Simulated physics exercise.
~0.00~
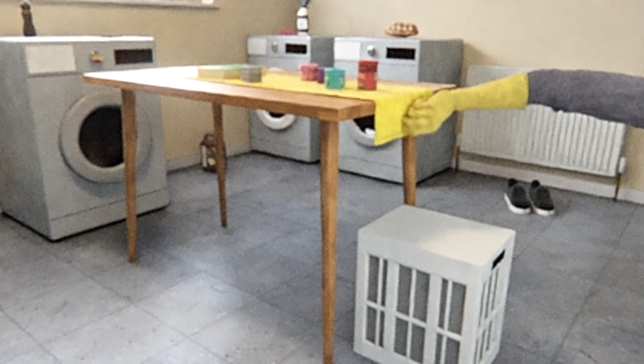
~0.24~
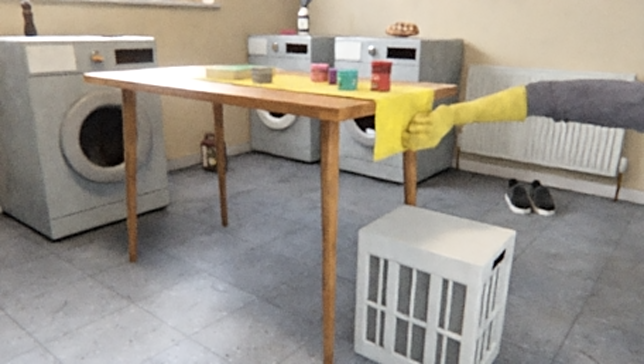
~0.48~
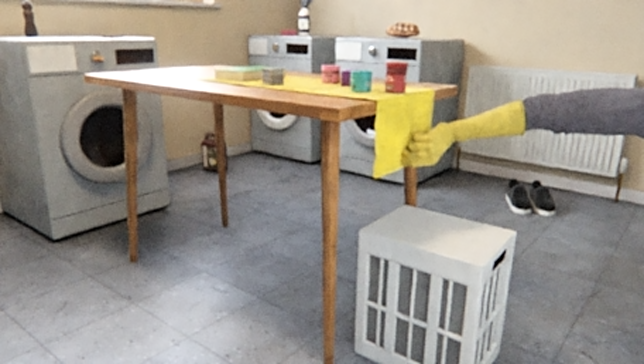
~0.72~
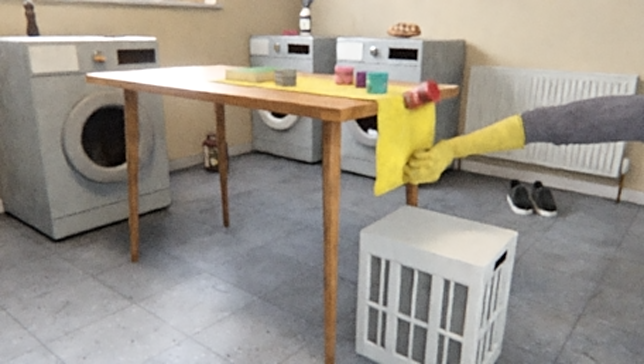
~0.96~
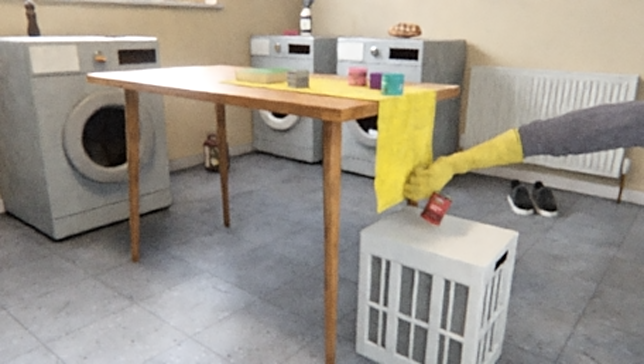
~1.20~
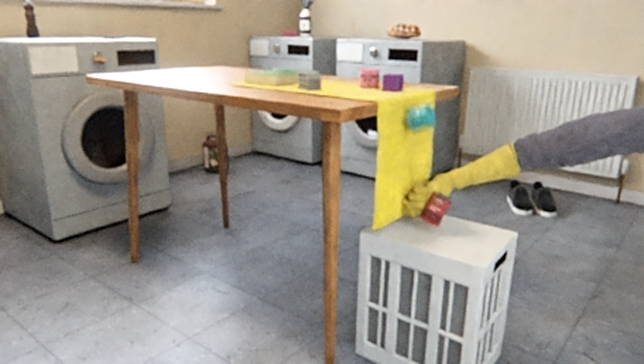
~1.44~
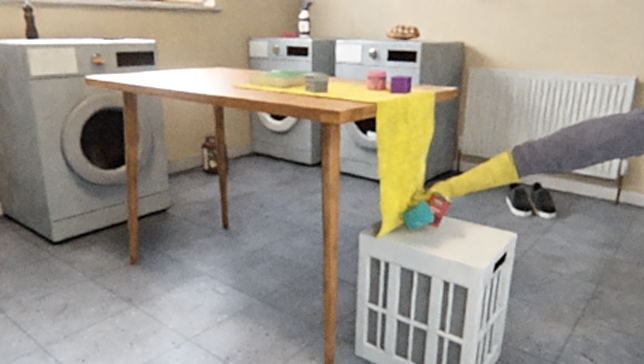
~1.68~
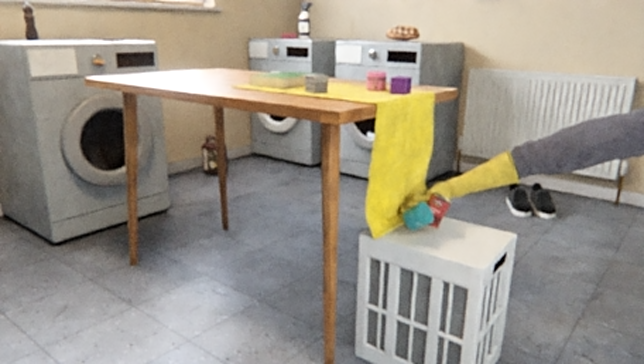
A yellow-gloved hand draws a yellow runner down to a white crate, and two pots drop.
